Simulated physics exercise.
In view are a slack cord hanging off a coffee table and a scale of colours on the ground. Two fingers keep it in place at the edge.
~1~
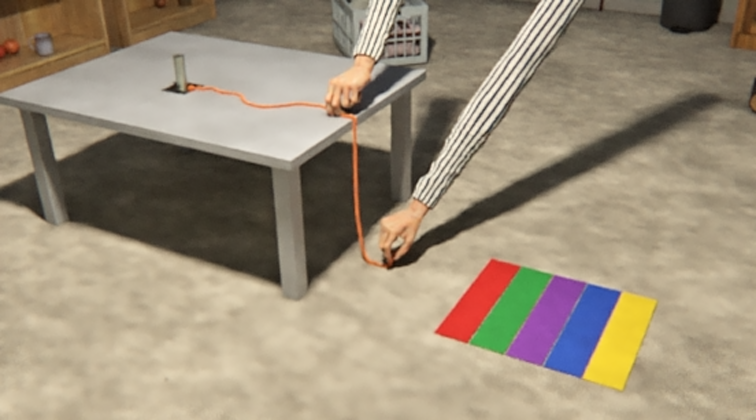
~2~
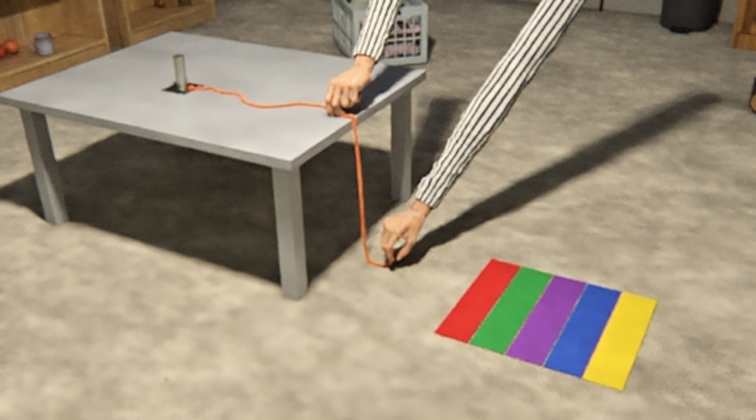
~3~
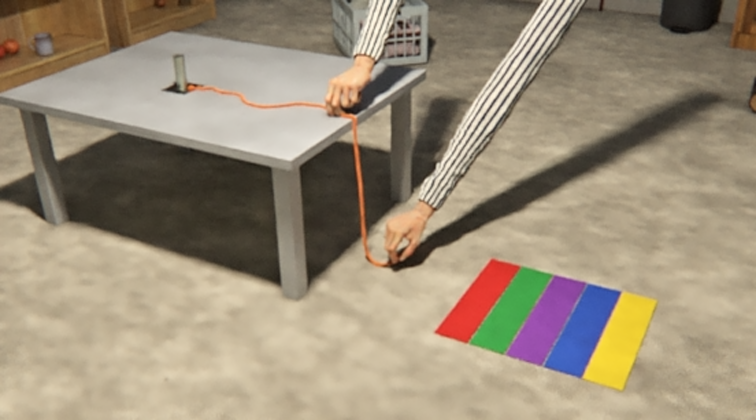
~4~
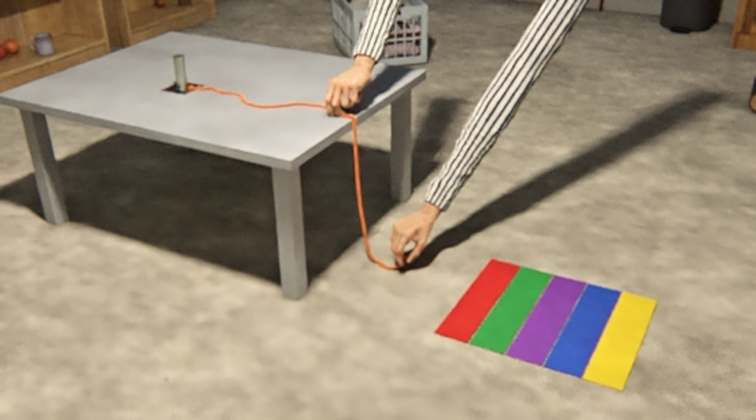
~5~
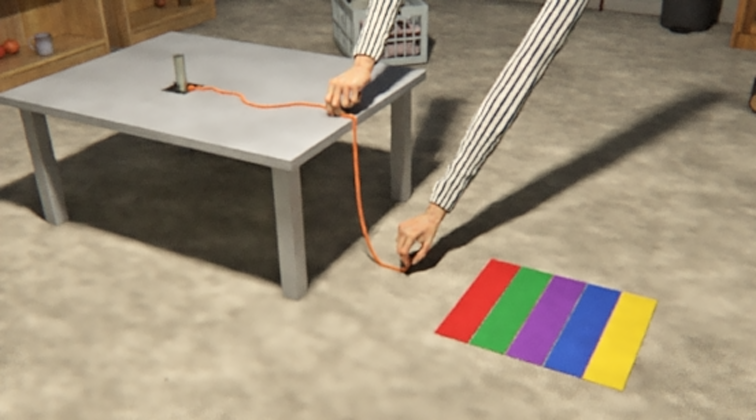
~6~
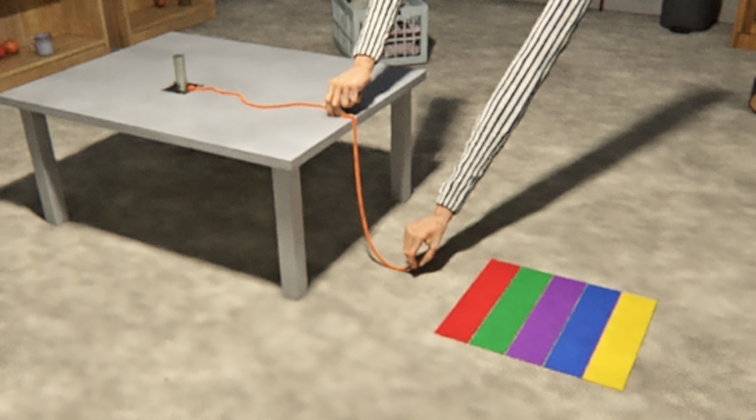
In this clip, one hand pins an orange cord at the edge of a gray table while another hand, near the floor, draws the cord's end slightly to the right, toward a strip of coloured bands.
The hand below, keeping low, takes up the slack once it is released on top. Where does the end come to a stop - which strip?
On the green strip.
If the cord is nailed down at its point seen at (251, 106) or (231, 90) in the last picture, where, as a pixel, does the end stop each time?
Per try (px, approx.): (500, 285), (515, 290).
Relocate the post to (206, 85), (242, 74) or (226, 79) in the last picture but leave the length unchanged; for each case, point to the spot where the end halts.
First close to (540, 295), next close to (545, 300), last close to (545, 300).
A little later, end near (465, 277); short of the strips.
Next, end near (500, 286); over red.
When it is tight, end near (521, 292); over green. It halts on the green strip.
